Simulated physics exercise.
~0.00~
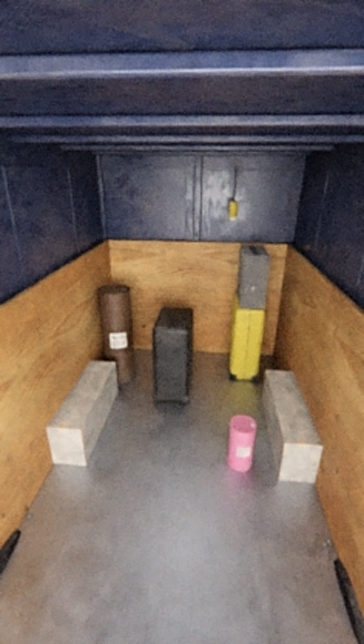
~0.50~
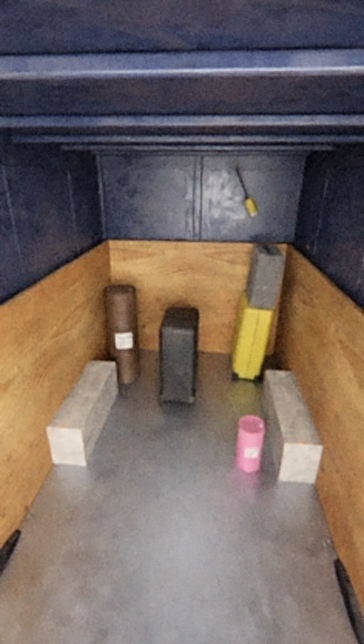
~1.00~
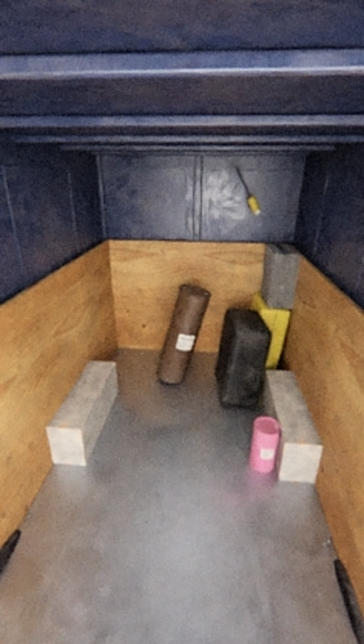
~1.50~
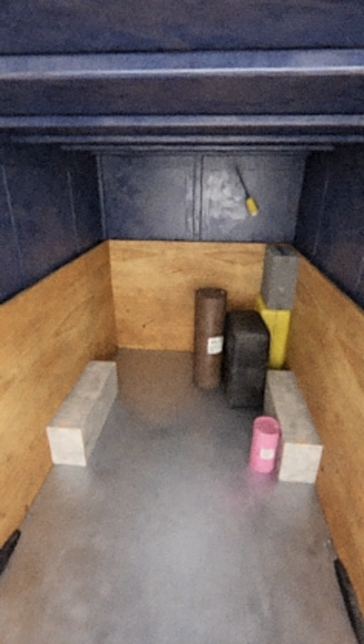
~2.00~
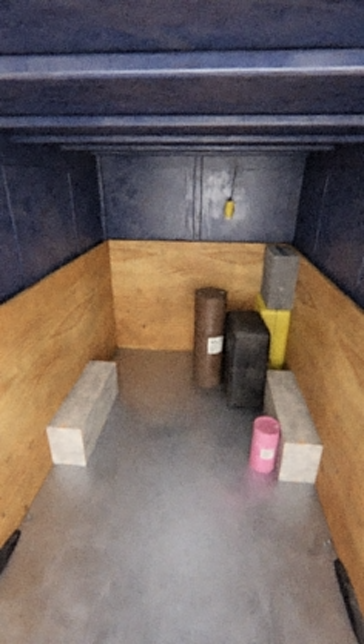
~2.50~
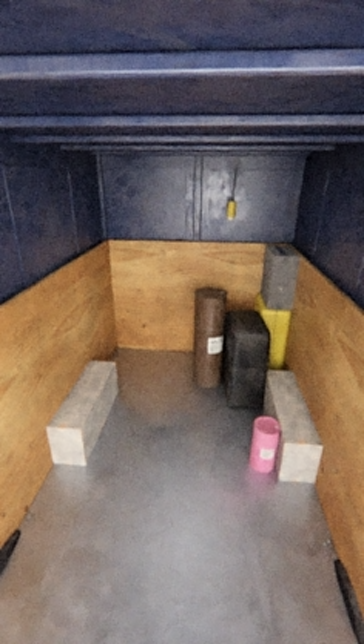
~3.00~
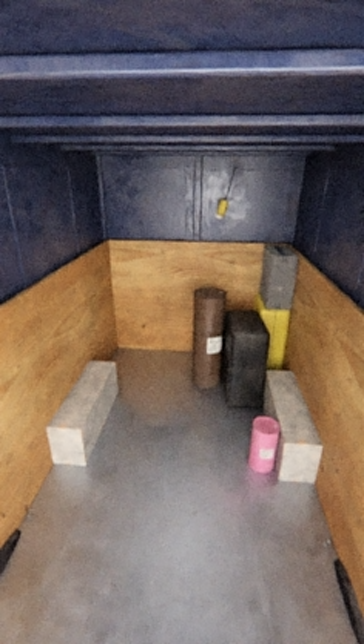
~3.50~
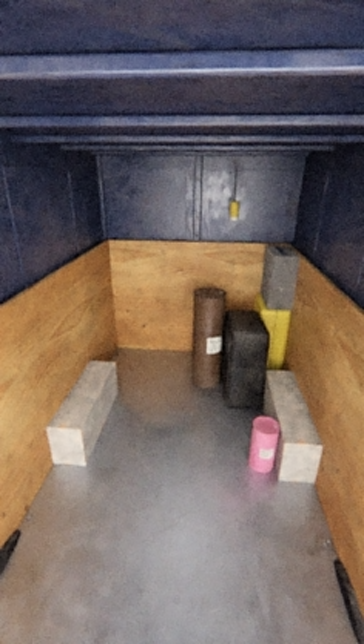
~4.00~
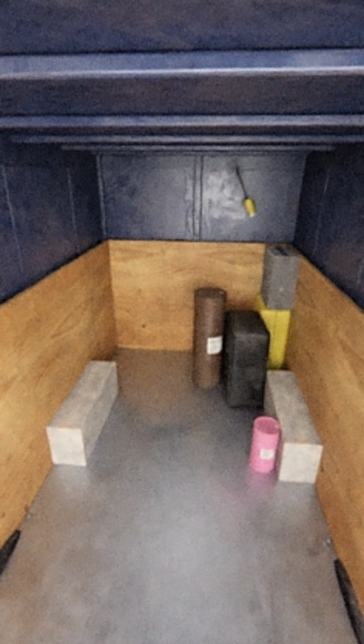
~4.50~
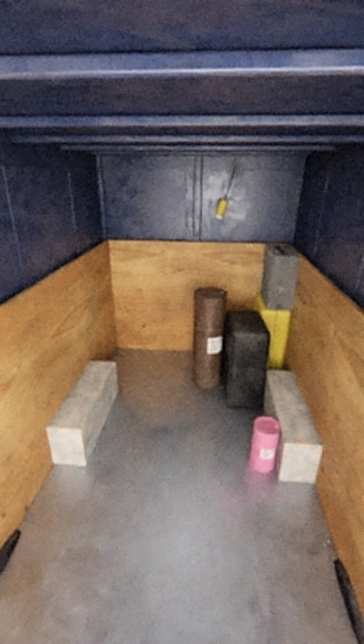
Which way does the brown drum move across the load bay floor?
The brown drum moves to the right, ending upright beside the black case.
